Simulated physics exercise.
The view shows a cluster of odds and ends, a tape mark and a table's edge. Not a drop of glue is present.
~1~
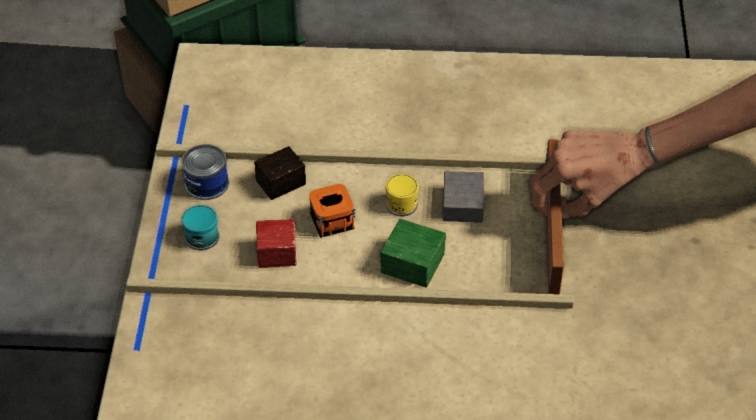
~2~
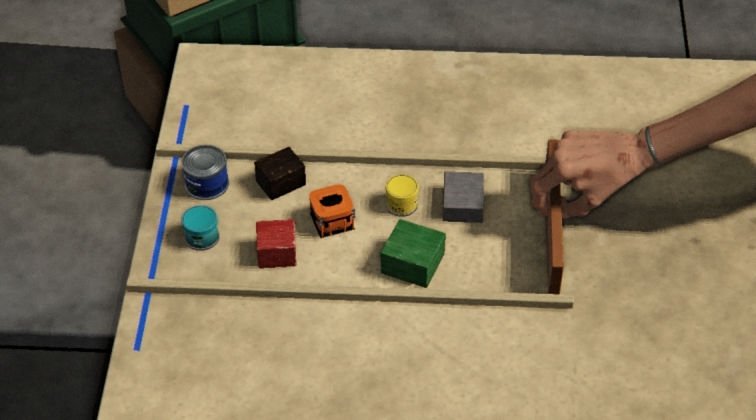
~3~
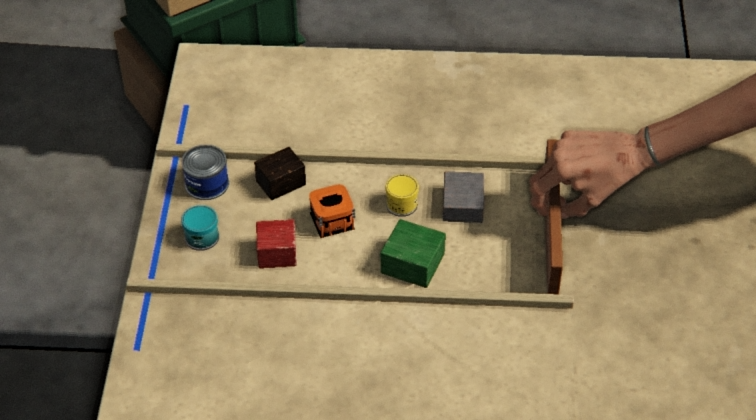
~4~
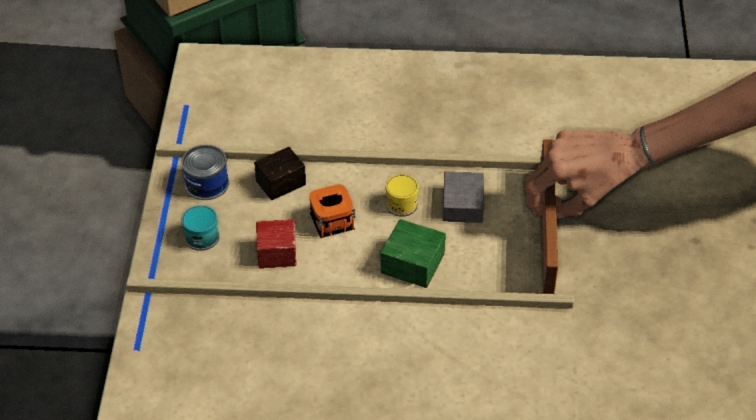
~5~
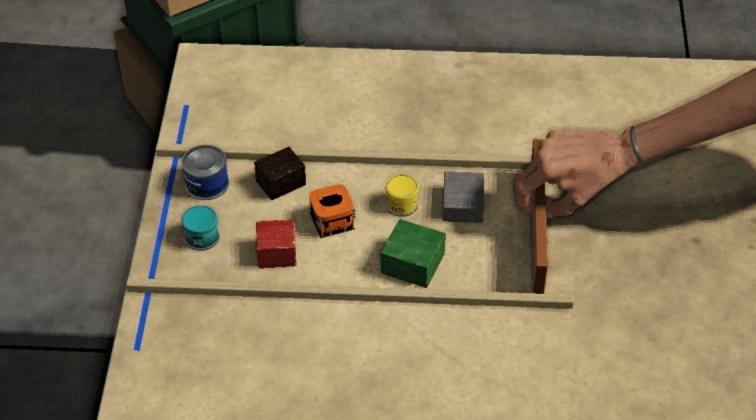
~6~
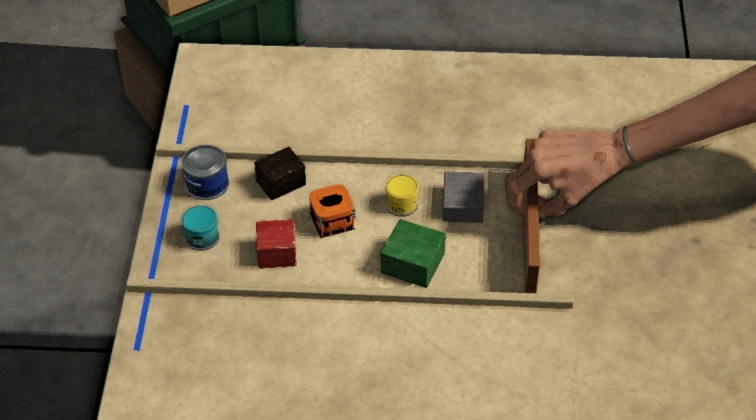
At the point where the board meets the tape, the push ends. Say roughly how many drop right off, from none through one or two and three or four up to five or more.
No fewer than five go over.
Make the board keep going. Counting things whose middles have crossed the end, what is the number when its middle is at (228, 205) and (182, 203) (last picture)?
That gives counts of 1 and 5, in that order.
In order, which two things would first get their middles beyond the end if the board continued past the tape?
The blue tin, then the red block.
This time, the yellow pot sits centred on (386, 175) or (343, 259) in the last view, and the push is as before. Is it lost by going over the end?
Per position - not saved; not saved.
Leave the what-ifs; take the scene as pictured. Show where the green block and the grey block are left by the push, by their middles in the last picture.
The green block comes to rest at (129, 250), and the grey block comes to rest at (149, 186).
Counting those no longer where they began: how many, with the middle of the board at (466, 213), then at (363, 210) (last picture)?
At the first point the count is 1, at the second it's 4.
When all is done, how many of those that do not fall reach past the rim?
That would be 3.
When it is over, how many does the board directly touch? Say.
Contact count: 3.
Early on, none off yet; blue tin at rest near (206, 172); turquoise tin at rest near (201, 228); black block at rest near (280, 173).
Finally, the number that fall off is five or more; lost, yellow pot, red block, black block, turquoise tin and blue tin.
